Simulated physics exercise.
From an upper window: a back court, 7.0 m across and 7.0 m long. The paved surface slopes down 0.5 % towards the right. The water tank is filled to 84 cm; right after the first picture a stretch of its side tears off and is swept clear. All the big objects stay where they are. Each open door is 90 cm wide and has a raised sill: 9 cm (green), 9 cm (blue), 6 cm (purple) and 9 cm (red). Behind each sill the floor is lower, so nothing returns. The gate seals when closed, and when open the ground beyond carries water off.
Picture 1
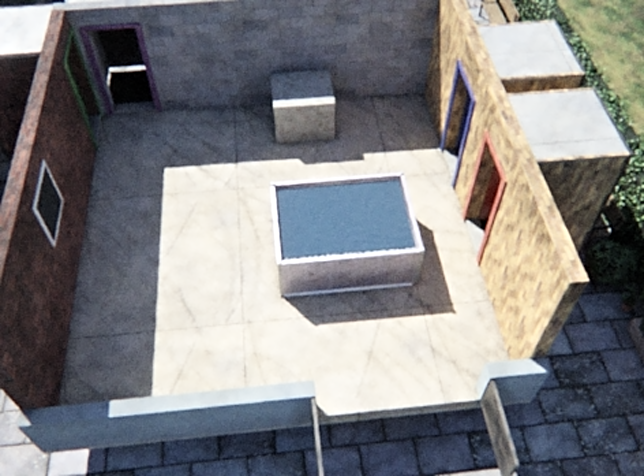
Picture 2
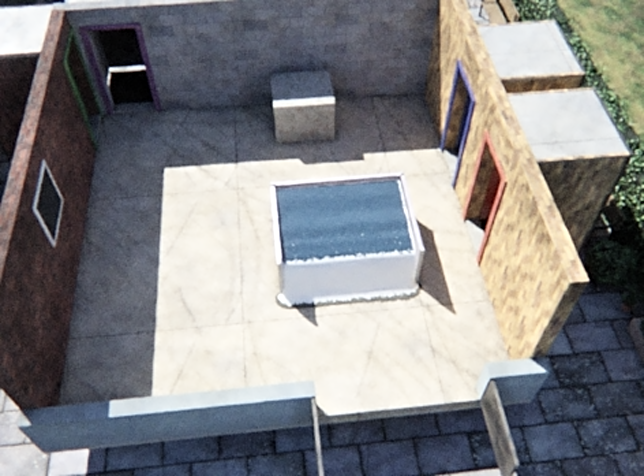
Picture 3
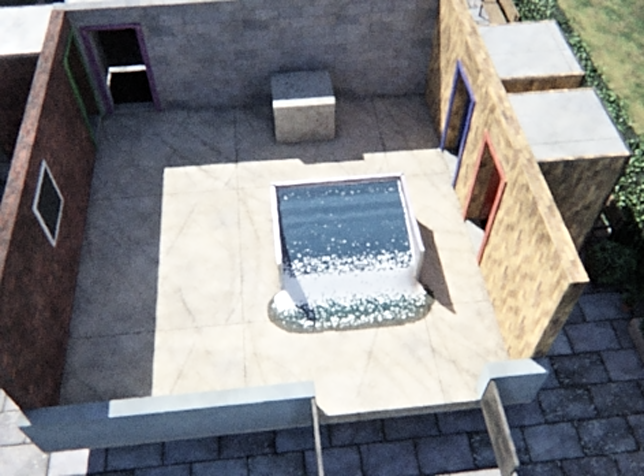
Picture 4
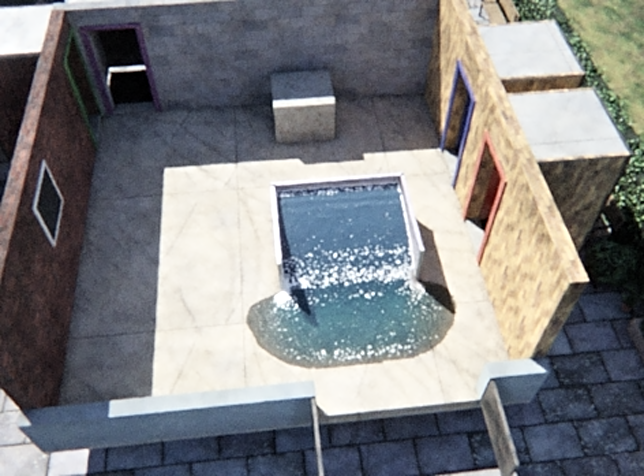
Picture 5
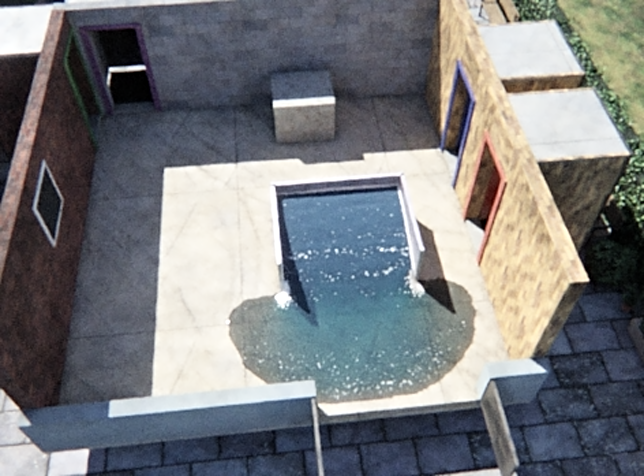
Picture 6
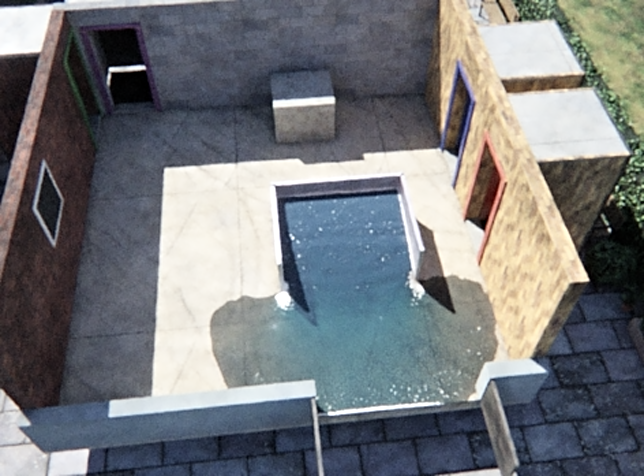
A walled back court with pale paving is seen from high above, as from an upper window. A white-rimmed tank of dark blue water stands right of centre, with a grey block behind it, a dark red wall at left, and blue- and red-framed openings in the tan right wall. The tank's near side opens and foaming water pours out, spreading towards the low front wall in a widening, calmer blue-green pool, while the camera stays still.
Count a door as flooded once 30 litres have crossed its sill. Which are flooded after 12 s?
Door by door: At the green door it keeps below the limit; at the blue door it keeps below the limit; at the purple door it does not reach the limit; at the red door it keeps below the limit.
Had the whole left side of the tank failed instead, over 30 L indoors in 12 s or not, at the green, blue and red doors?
Against that limit: Green over, blue under, red not over.
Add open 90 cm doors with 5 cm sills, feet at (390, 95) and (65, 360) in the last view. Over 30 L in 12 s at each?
In that order: Under, past it.
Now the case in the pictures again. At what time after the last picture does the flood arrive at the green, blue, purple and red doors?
Arrival: Green 4.5 s, blue 3.6 s, purple 5.0 s, red 2.2 s.
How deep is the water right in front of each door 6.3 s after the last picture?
Depths in cm: Green 3, blue 3, purple 6, red 2.
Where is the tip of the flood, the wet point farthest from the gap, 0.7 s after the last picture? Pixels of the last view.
Near (131, 420).
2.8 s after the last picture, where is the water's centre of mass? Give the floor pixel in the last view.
At about (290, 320).
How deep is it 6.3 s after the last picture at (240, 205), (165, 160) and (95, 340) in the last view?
Roughly 1, 2 and 4 cm, in turn.
Then, 0.7 s after the last picture water covers 20 % of the floor and is deepest (38 cm) near (299, 403); green door not reached, blue door not reached, purple door not reached, red door not reached.
Then, 1.5 s after the last picture water covers 25 % of the floor and is deepest (30 cm) near (56, 427); green door not reached, blue door not reached, purple door not reached, red door not reached.
Then, 2.8 s after the last picture water covers 40 % of the floor and is deepest (18 cm) near (56, 427); green door not reached, blue door not reached, purple door not reached, red door 3 cm at the sill, 0 L in.
Then, 6.3 s after the last picture water covers 70 % of the floor and is deepest (6 cm) near (118, 122); green door 3 cm at the sill, 0 L in, blue door 3 cm at the sill, 0 L in, purple door 6 cm at the sill, 0 L in, red door 2 cm at the sill, 0 L in.
Then, 11.3 s after the last picture water covers 90 % of the floor and is deepest (5 cm) near (274, 134); green door 2 cm at the sill, 0 L in, blue door 2 cm at the sill, 0 L in, purple door 3 cm at the sill, 0 L in, red door 2 cm at the sill, 0 L in.
